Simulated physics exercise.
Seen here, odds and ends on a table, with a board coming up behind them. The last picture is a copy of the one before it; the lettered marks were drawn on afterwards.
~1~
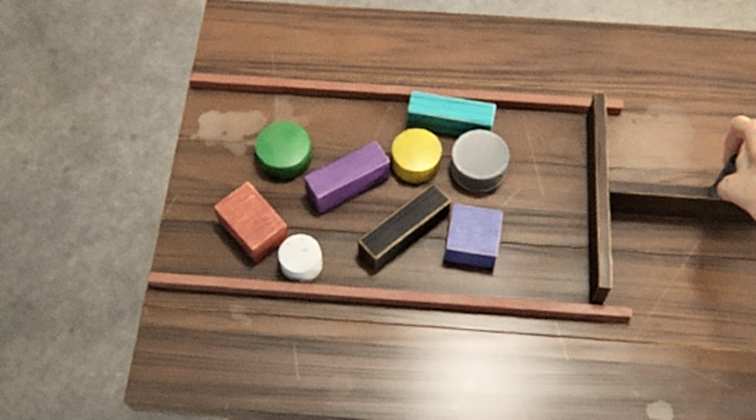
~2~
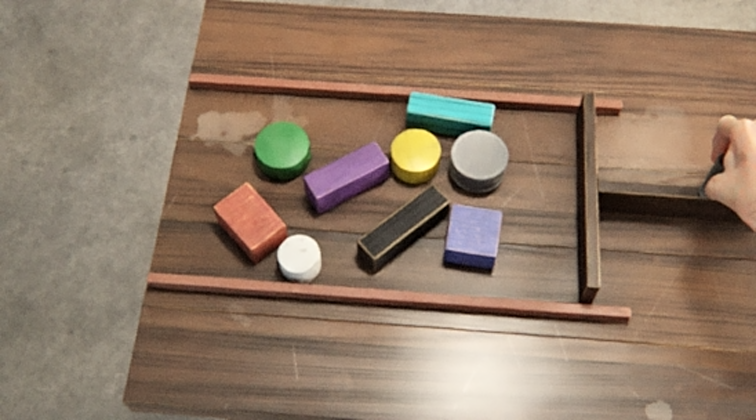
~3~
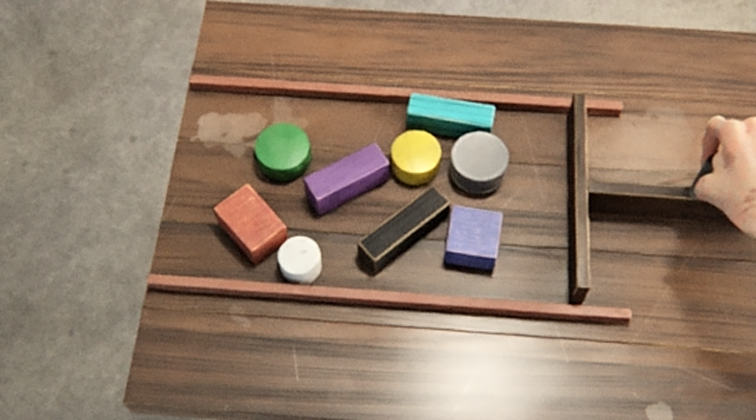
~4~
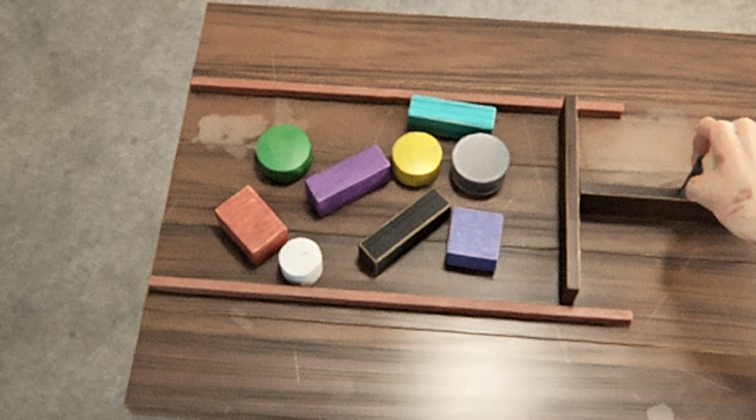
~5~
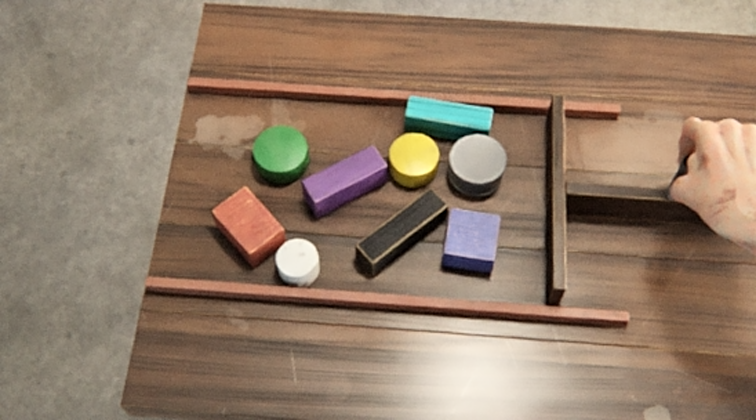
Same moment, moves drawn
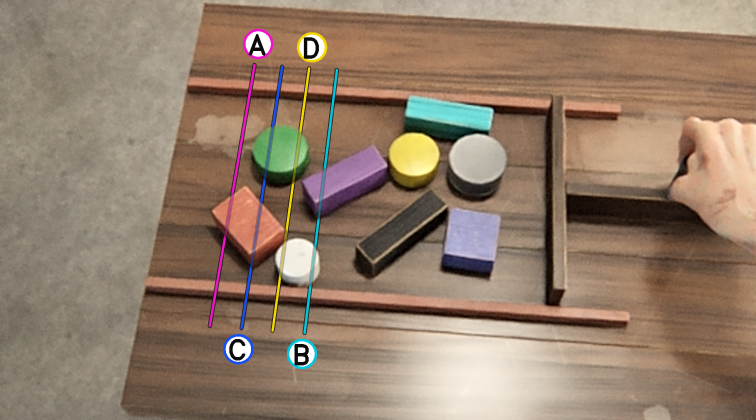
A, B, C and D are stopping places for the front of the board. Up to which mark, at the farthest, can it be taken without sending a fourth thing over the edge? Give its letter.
The farthest such stop is C.
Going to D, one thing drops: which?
The green tin goes over.
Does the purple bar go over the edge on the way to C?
No.
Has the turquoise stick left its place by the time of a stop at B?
By then, yes.
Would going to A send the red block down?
Yes.
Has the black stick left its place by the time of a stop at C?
Yes.
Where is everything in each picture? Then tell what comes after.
In the first frame, red block (252, 223); blue block (474, 236); grey tin (479, 161).
In the second frame, board (592, 185); green tin (283, 151).
In the third frame, board (581, 185); white tin (300, 261).
In the fourth frame, board (572, 186); black stick (405, 230).
In the fifth frame, board (559, 187); red block (249, 227); blue block (471, 240); grey tin (477, 166).
On the marked copy, A at (234, 186); B at (322, 192); C at (263, 188); D at (292, 190).
Following C. Soon after the start, board (452, 179); turquoise stick (406, 122); purple bar (315, 189).
Later, board (346, 172); green tin (217, 148); red block (205, 219).
In the end, board (265, 167); red block over the edge; green tin over the edge; two fallen.
As for the rest, A drops five; B is within the limit but short; D is within the limit but short.
